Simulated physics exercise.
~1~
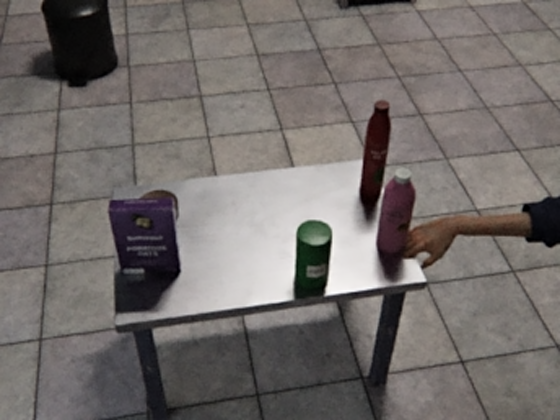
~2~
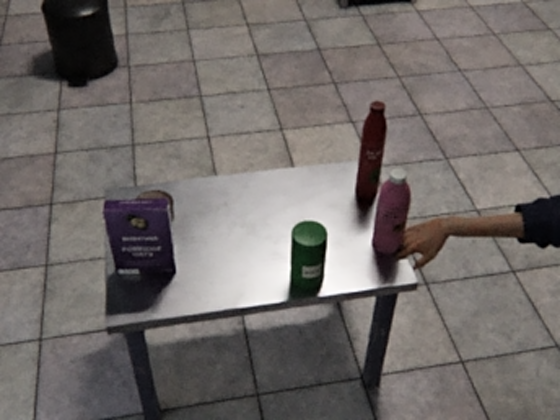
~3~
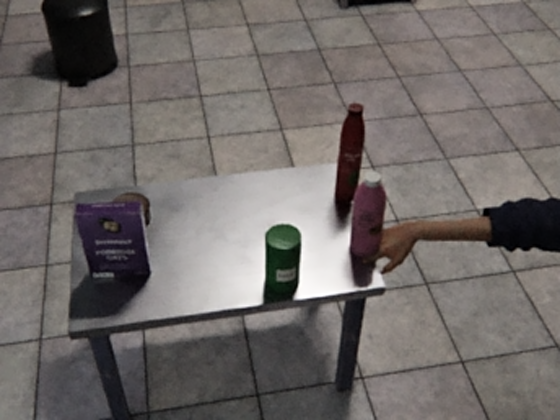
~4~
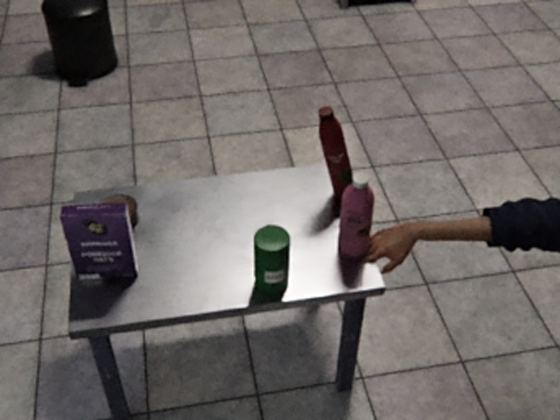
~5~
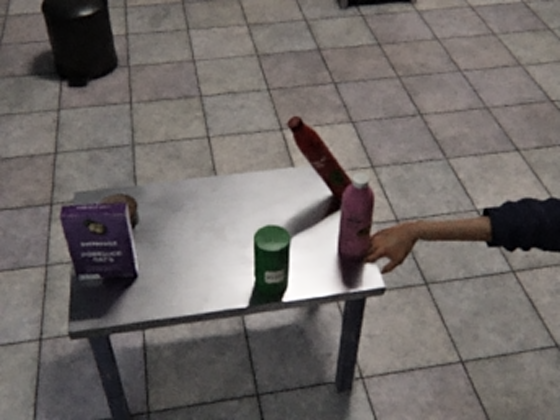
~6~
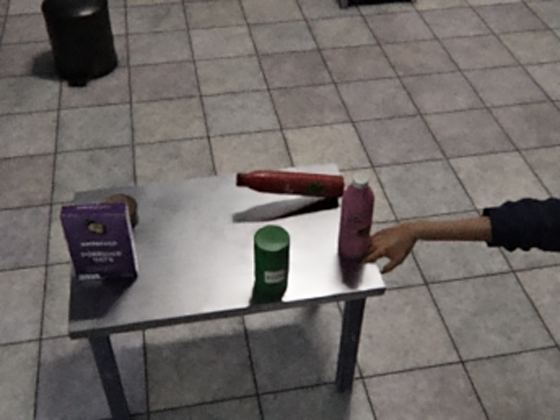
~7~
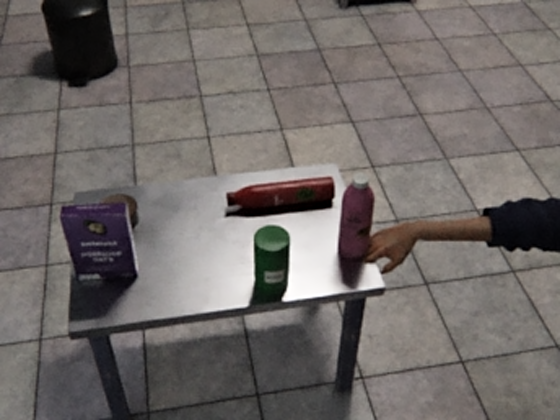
Red bottle tipping over leftward and lying on its side as a hand pushes a table left, the other items staying upright.
